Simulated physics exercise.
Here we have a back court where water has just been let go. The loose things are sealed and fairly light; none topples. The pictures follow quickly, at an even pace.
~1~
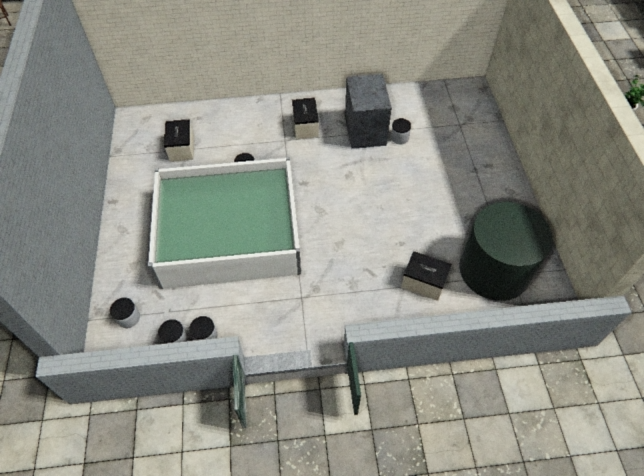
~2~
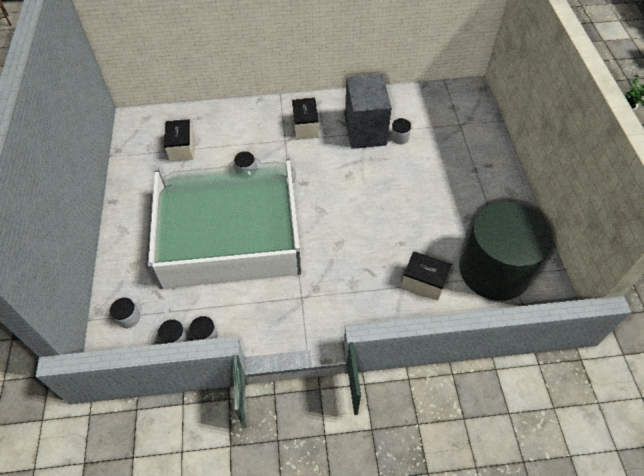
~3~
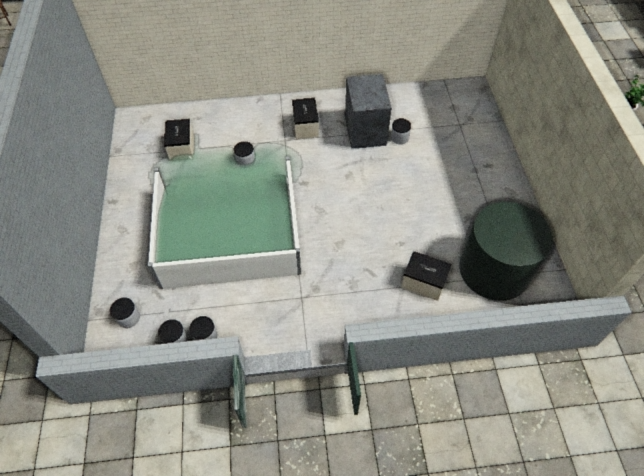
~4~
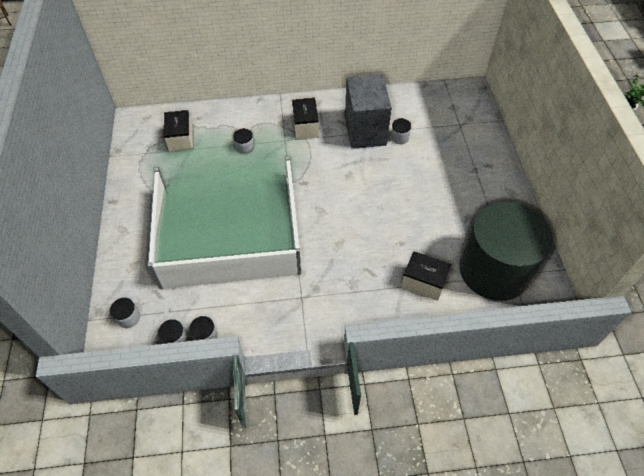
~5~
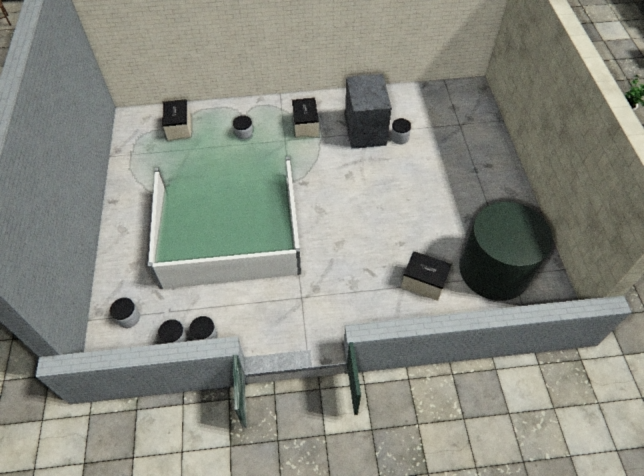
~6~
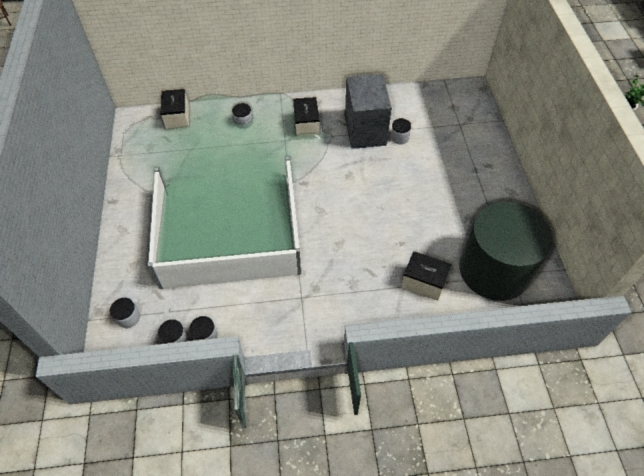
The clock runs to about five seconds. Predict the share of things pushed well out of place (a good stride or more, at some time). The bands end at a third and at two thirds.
It is from one to two thirds.
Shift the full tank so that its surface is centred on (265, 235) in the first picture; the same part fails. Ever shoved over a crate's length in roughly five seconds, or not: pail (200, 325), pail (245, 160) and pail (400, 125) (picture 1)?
In turn: Short of that, swept aside, no.
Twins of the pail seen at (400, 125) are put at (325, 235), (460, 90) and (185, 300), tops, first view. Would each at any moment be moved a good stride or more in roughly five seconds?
As listed: No, shifted that much, never so far.
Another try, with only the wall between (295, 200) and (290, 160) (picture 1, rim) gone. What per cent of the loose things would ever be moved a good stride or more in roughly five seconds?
About 10 per cent.
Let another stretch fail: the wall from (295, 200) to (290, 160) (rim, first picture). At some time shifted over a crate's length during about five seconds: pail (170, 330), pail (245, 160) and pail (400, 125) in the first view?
One after the other: Never so far, less than that, under that.
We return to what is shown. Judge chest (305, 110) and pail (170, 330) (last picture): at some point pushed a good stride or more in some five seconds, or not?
In turn: Swept aside, not that far.
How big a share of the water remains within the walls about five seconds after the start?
I make it 100 per cent.
A moment on, 2 of 8 are well off their spots; 2 afloat.
Next, 3 of 8 are well off their spots; 2 afloat.
Later, 3 of 8 are well off their spots; 2 afloat.
In the end, 4 of 8 are well off their spots, and 4 have been at some point; 2 afloat.
